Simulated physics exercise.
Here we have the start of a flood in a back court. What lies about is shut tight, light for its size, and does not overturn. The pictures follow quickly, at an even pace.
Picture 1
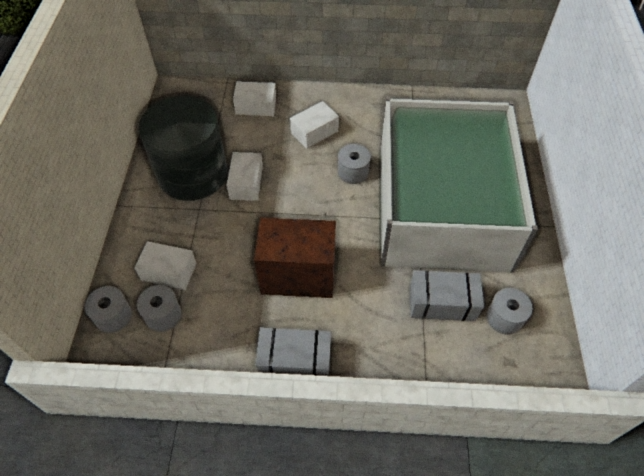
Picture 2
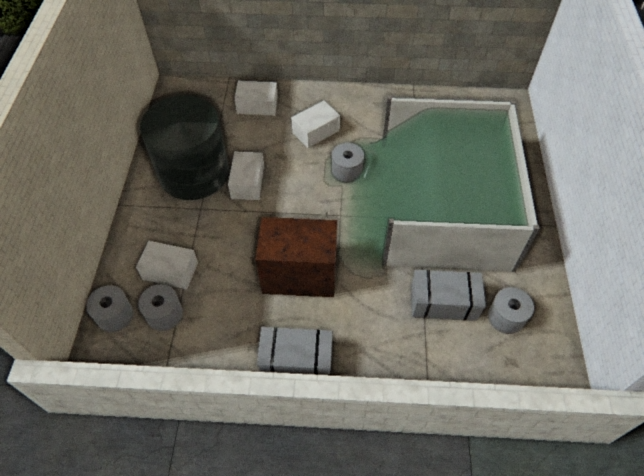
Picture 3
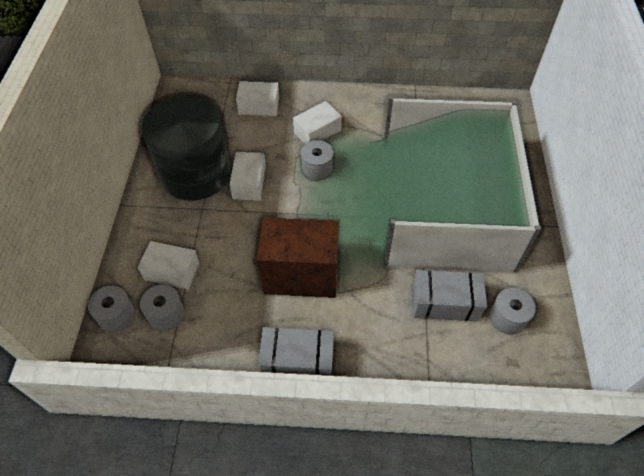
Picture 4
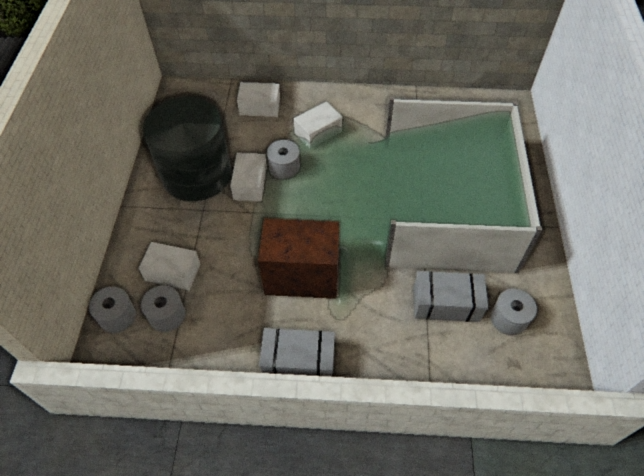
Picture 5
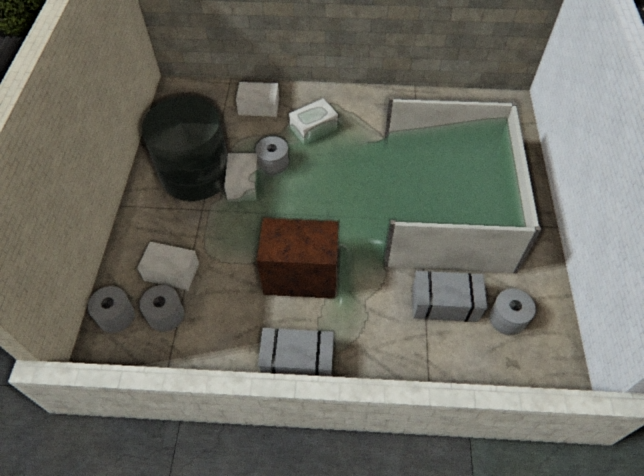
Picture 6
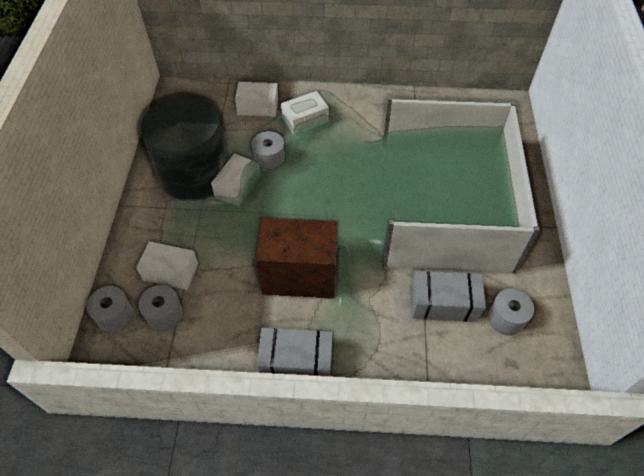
Green water poured out of the open left side of a walled tank and spread across the court, carrying a small grey tub leftward before a pale crate and a pale block also shifted and turned.
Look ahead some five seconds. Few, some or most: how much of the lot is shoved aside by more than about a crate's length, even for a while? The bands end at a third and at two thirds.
It is two thirds or more.
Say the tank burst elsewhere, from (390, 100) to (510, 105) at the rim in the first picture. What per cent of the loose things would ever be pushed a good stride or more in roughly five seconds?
About 60 per cent.
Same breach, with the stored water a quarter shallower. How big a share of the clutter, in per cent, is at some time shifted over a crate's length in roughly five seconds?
Roughly 80 per cent.
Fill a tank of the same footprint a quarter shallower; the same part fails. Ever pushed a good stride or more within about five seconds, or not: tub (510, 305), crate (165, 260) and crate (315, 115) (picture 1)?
In that order: Not that far, that far or more, that far or more.
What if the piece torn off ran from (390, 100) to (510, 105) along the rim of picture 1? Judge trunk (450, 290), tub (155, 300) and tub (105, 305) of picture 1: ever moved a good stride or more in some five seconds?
One after the other: No, less than that, yes.
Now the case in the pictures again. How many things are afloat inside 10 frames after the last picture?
That makes 5.
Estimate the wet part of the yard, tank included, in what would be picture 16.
About 70 per cent.
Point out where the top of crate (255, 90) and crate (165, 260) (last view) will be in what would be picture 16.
Close to (227, 65) and (119, 311).
A moment on, 2 of 10 are well off their spots; 2 afloat.
Next, 7 of 10 are well off their spots; 5 afloat.
Later, 8 of 10 are well off their spots; 6 afloat.
In the end, 10 of 10 are well off their spots, and 10 have been at some point; 7 afloat.
